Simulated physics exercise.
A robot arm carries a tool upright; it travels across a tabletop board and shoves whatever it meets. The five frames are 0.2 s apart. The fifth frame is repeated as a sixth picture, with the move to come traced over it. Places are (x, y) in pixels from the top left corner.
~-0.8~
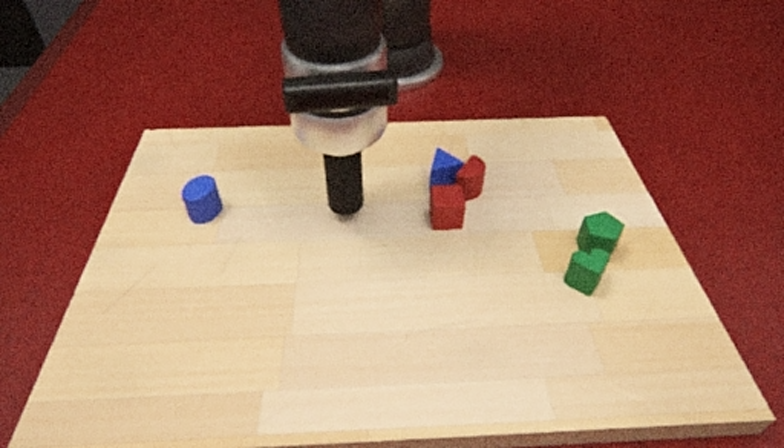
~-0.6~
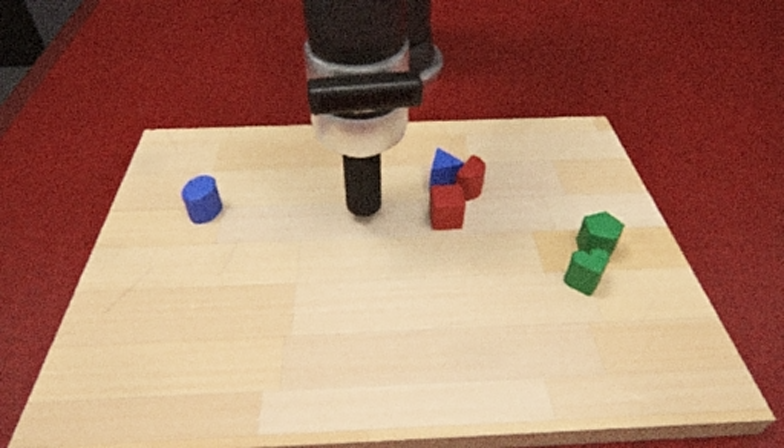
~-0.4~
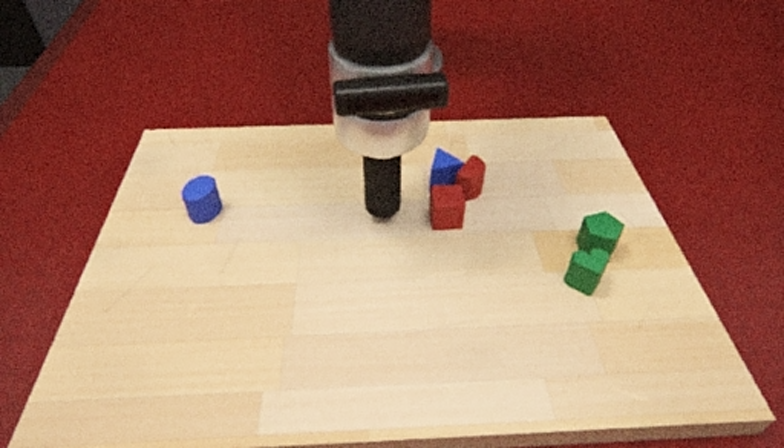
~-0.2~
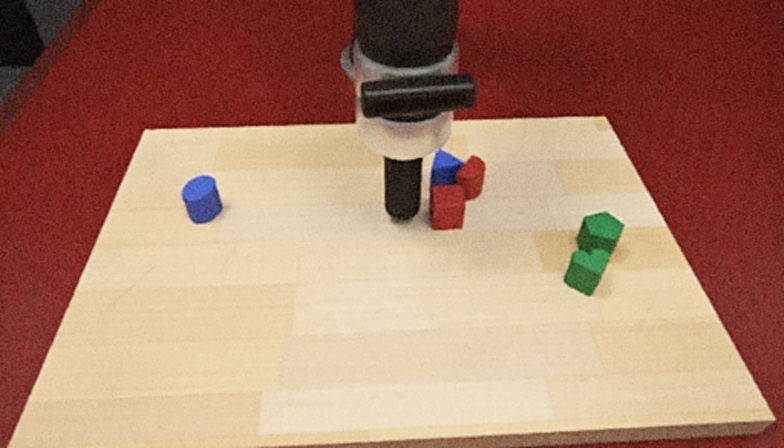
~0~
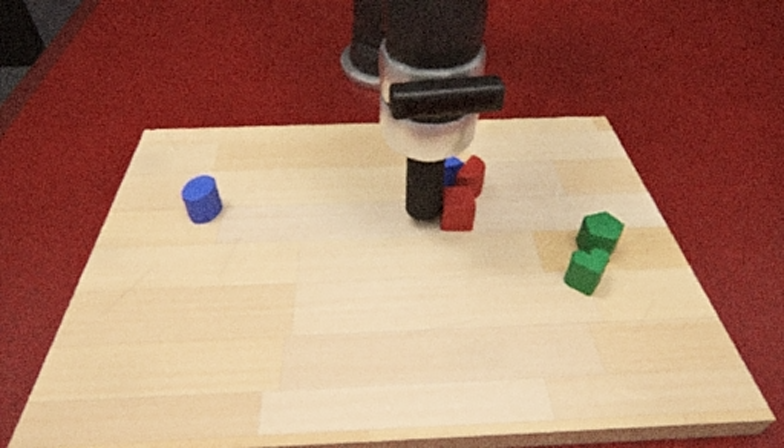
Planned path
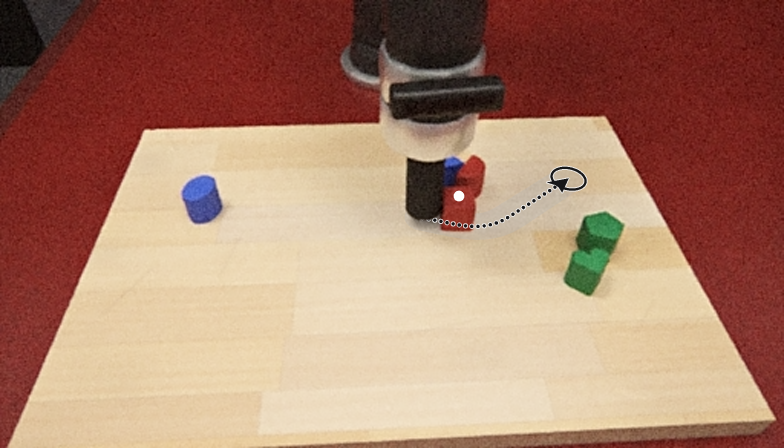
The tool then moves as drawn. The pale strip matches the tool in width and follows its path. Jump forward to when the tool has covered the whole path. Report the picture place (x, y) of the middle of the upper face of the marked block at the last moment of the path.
By then it is at (553, 204).
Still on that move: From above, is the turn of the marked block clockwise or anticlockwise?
It goes round the way clock hands do.
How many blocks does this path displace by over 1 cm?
I think only one will be displaced.
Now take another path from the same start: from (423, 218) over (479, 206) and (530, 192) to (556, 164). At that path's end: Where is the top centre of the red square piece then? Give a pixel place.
I think it will end close to (517, 200).
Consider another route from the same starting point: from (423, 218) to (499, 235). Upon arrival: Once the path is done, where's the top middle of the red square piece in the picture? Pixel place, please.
At pixel (540, 209).
The drawn path runs from (423, 218) by way of (484, 226) and (530, 203) to (568, 178); the dot is on the red square piece.
On the path given first. One third of the way, tool at (486, 216); red square piece at (524, 205).
Two thirds of the way, tool at (533, 193); red square piece at (553, 204), turned 50° clockwise.
At the end, tool at (571, 169); red square piece at (553, 204), turned 50° clockwise; red half-round block not moved.
